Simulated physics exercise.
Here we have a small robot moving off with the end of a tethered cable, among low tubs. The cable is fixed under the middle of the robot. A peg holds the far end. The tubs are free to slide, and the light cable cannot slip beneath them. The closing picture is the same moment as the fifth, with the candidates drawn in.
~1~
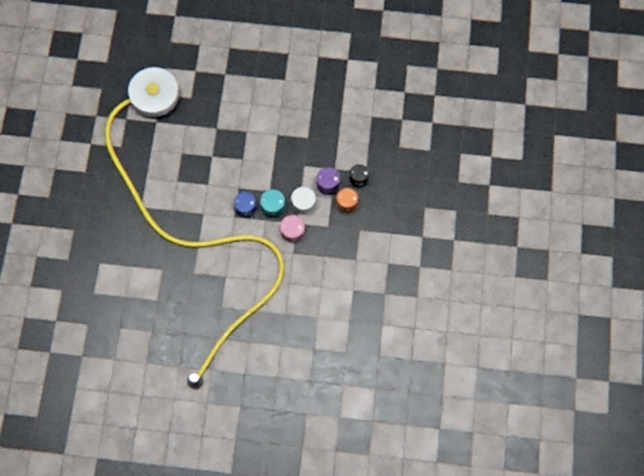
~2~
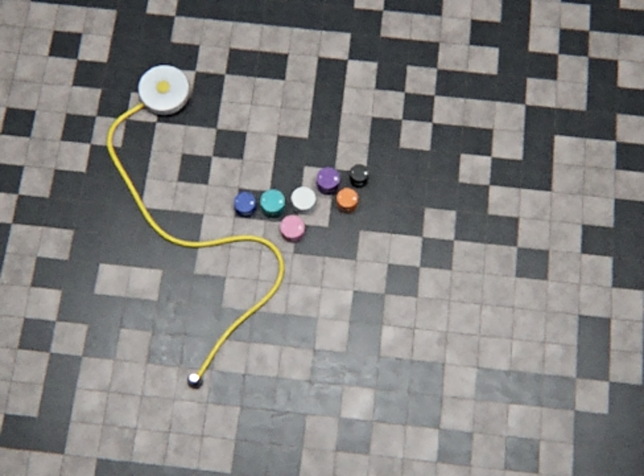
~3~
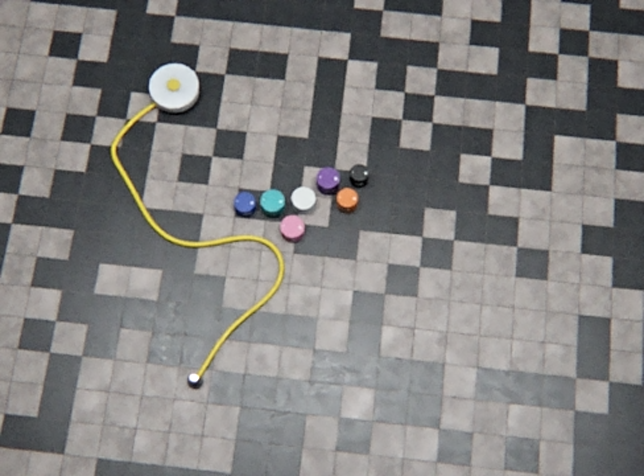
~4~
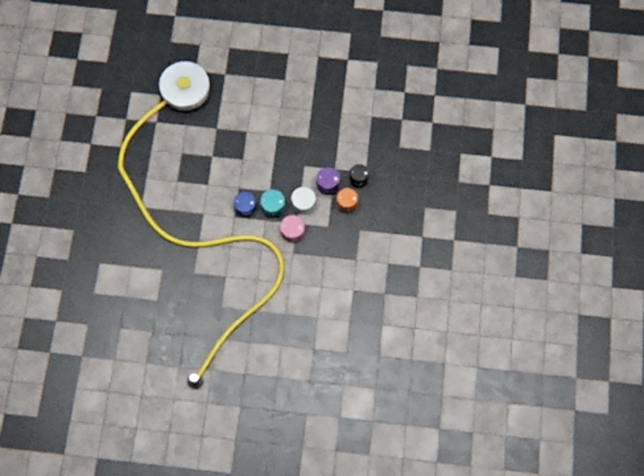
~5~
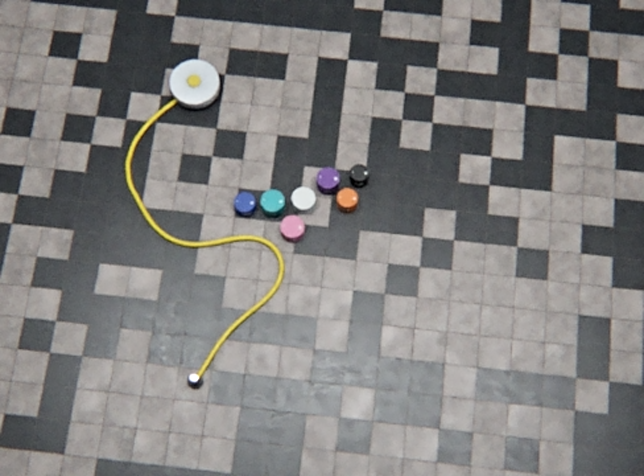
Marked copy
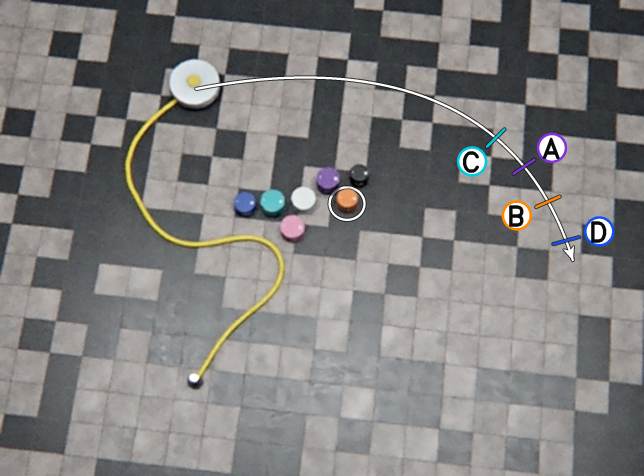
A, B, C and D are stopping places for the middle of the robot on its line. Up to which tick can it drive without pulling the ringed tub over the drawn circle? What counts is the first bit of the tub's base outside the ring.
No farther than B.
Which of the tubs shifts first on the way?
Blue.
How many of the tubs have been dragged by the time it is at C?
By then, none.
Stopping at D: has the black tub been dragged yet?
By then, yes.
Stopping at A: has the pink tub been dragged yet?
By then, no.
On the marked copy, A at (524, 167); B at (548, 202); C at (496, 138); D at (566, 241); the ring at (347, 204); the route from (196, 89) via (426, 98) to (573, 260).
Following B. Soon after the start, robot (334, 74); orange tub (347, 201).
Later, robot (467, 113); orange tub (347, 201).
In the end, robot (550, 199); turquoise tub (282, 210); orange tub (348, 202); purple tub (332, 188); blue tub (269, 228); black tub (362, 185); the orange tub is still in its ring.
As for the rest, A is safe but short; C is safe but short; D drags the ringed tub to (356, 211).
